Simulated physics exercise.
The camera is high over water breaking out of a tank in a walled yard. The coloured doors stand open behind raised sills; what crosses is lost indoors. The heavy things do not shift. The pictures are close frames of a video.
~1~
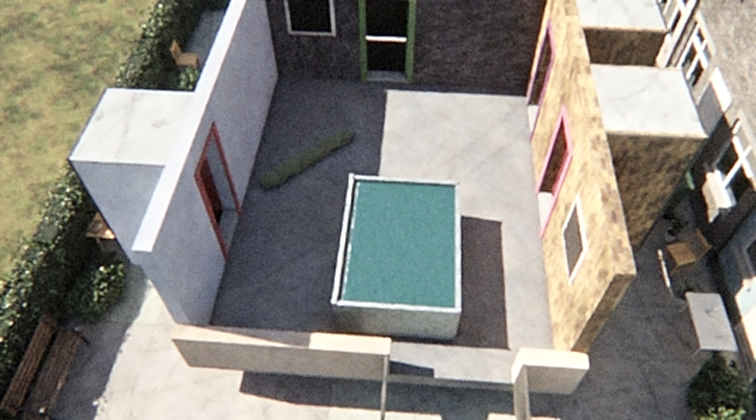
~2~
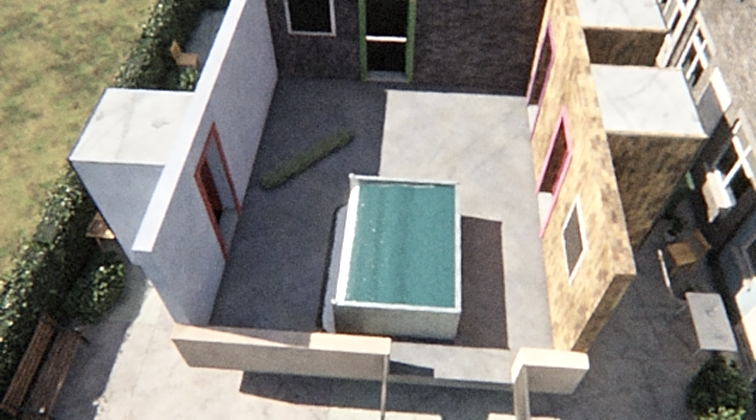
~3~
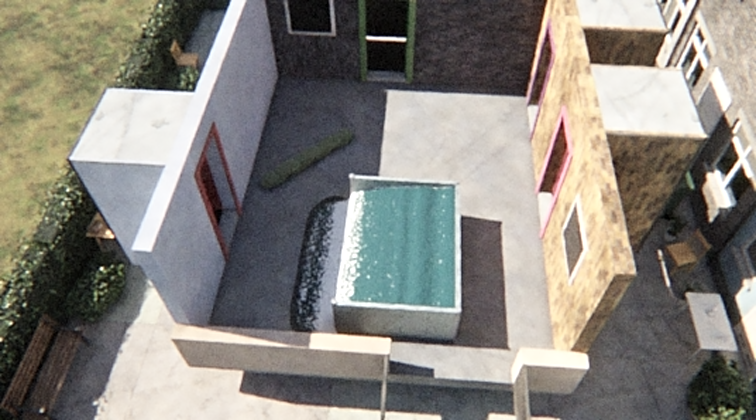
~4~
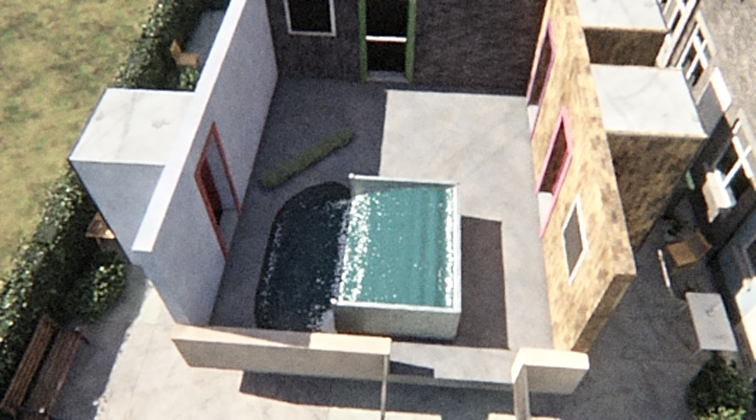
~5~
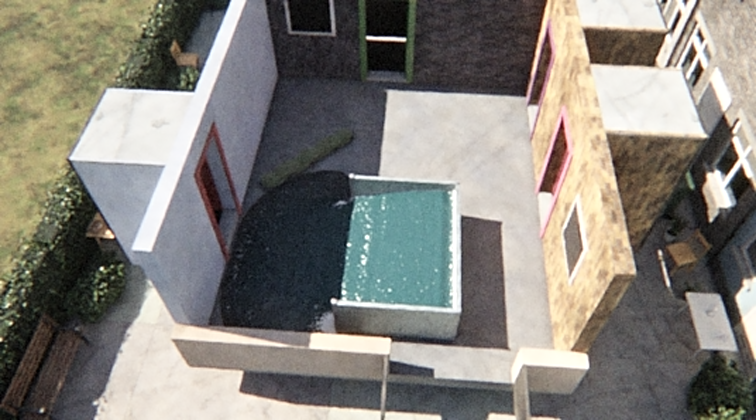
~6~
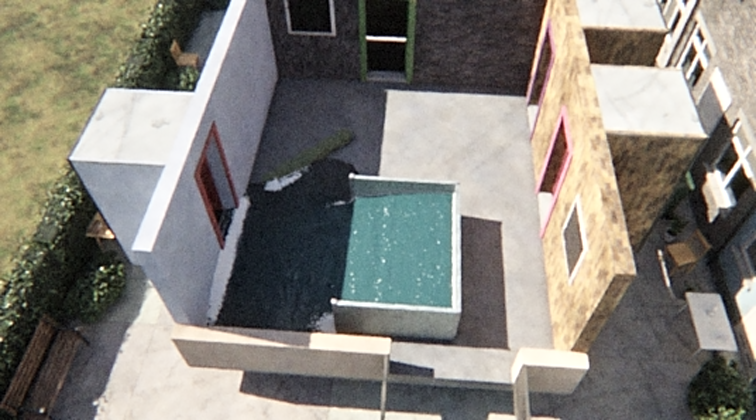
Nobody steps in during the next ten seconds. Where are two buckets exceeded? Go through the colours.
In the end: The purple door floods; the red door floods; the pink door holds within the limit; the green door holds within the limit.
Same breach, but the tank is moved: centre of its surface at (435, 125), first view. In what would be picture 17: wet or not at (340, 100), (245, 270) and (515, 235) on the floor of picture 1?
As listed: Wet, awash, free of water.
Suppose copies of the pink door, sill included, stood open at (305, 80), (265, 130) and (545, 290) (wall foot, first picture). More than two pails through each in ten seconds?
As listed: Takes more, holds, stays under.
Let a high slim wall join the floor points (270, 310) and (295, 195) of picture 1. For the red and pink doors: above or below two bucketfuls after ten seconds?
One by one: The red door holds; the pink door stays under.
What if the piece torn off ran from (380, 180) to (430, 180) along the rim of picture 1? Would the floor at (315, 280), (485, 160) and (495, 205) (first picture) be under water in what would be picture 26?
As listed: Not flooded, under water, no water.
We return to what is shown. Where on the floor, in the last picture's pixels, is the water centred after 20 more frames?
Close to (326, 235).
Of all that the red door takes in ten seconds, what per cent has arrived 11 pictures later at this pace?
Near 75 in a hundred.
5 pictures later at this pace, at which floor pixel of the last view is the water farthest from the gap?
Roughly at (265, 125).
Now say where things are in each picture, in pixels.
The first frame shows the water tank at (401, 241) is whole and still.
In the second frame, water pours out at (347, 254) and has run to (333, 334).
In the third frame, water pours out at (347, 257) and has run to (333, 200).
In the fourth frame, the front is at a hidden place, out from the gap at (347, 258).
In the fifth frame, the front is at (299, 179), out from the gap at (347, 258).
In the sixth frame, water pours out at (347, 259) and has run to a hidden place.
A moment on, water covers 30 % of the floor; the purple door not reached, the red door far over two buckets in, the pink door not reached, the green door not reached.
Next, water covers 40 % of the floor; the purple door not reached, the red door far over two buckets in, the pink door not reached, the green door not reached.
Then, water covers 65 % of the floor; the purple door not reached, the red door far over two buckets in, the pink door not reached, the green door wet at the sill, nothing in.
Later, water covers 90 % of the floor; the purple door over two buckets in, the red door far over two buckets in, the pink door wet at the sill, nothing in, the green door wet at the sill, nothing in.
In the end, water covers 95 % of the floor; the purple door far over two buckets in, the red door far over two buckets in, the pink door wet at the sill, nothing in, the green door wet at the sill, nothing in.
